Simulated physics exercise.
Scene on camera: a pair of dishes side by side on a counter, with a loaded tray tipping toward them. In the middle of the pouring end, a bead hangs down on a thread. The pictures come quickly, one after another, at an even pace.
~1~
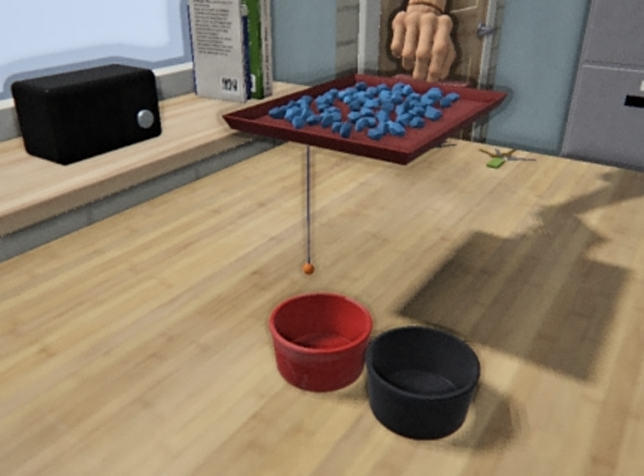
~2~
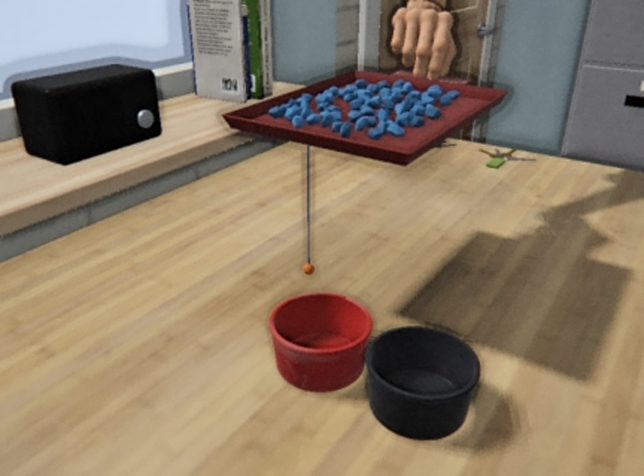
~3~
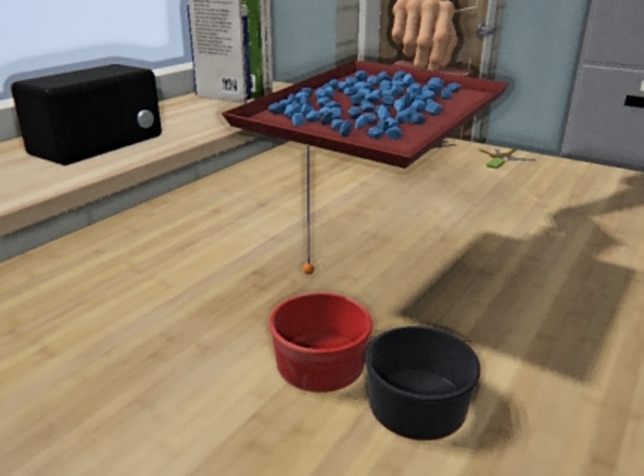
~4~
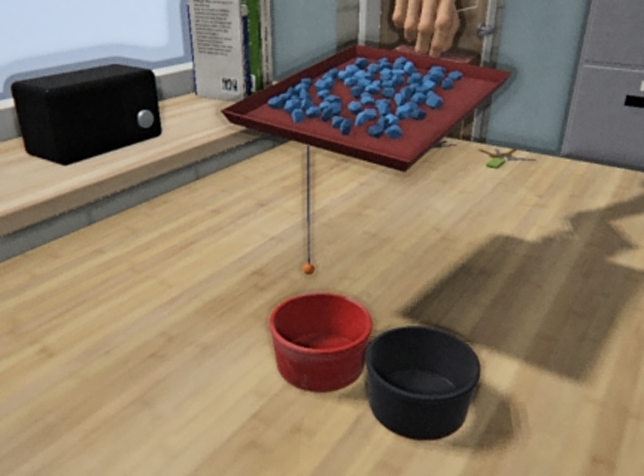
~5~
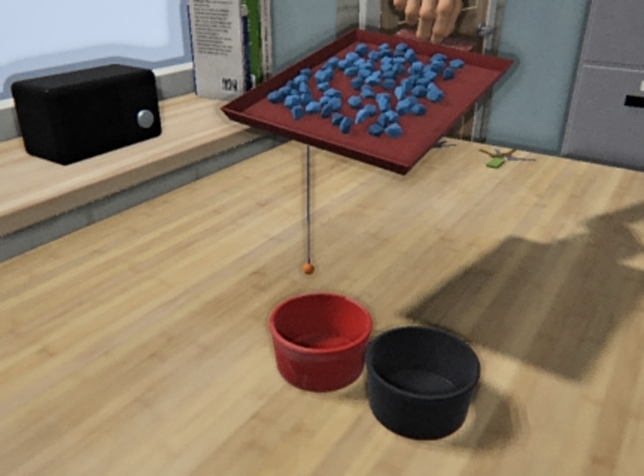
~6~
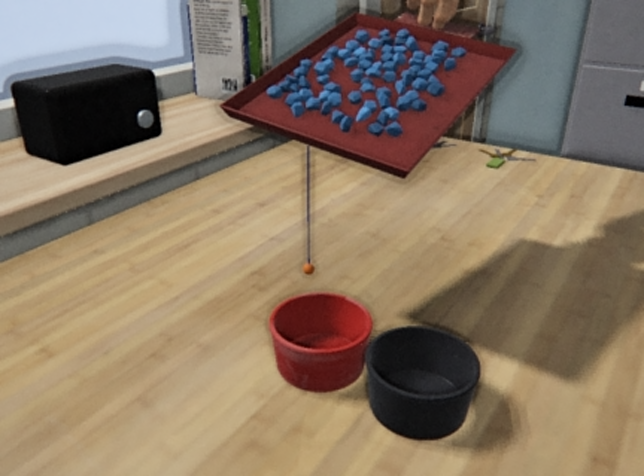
A dark red tray of small blue stones hangs above a pale wooden counter, seen from slightly above, with a jointed, wooden-looking hand behind its far edge. Below are a red dish on the left and a black dish on the right, with an orange bead on a thread, a black box and an upright carton farther left. The tray's far side rises gradually and its near right corner dips slightly, while the camera stays still.
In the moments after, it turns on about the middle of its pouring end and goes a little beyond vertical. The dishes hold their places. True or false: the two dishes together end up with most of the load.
True.
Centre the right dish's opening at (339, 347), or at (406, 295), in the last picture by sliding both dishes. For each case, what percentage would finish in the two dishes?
First position: Some 30 %; second position: Some 10 %.
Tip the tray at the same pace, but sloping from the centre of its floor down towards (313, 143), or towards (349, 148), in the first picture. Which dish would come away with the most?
In the first case it's the one on the left, in the second the one on the left.
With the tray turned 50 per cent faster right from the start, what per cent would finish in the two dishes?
Roughly 60 percent.
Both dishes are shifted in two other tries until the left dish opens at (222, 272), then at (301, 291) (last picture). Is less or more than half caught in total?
Taking the places in turn, it's shy of half and then past half.
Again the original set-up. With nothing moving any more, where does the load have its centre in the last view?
Somewhere close to (351, 366) in the last picture.
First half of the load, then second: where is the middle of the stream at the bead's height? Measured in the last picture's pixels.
Early half: (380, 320); late half: (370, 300).
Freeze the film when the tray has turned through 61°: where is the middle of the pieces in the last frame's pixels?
About (378, 174).
Just after the last frame, tray tipped steeply; roughly half on the tray; just a few in the right dish; just a few in the left dish; roughly a third in the air.
A moment on, tray tipped past a quarter turn; roughly a quarter in the right dish; roughly a third in the left dish; roughly a third outside both; just a few in the air.
Further on, tray tipped past a quarter turn; roughly a quarter in the right dish; roughly a third in the left dish; roughly a third outside both.
When it is over, tray tipped past a quarter turn; roughly a quarter in the right dish; roughly a third in the left dish; roughly a third outside both.
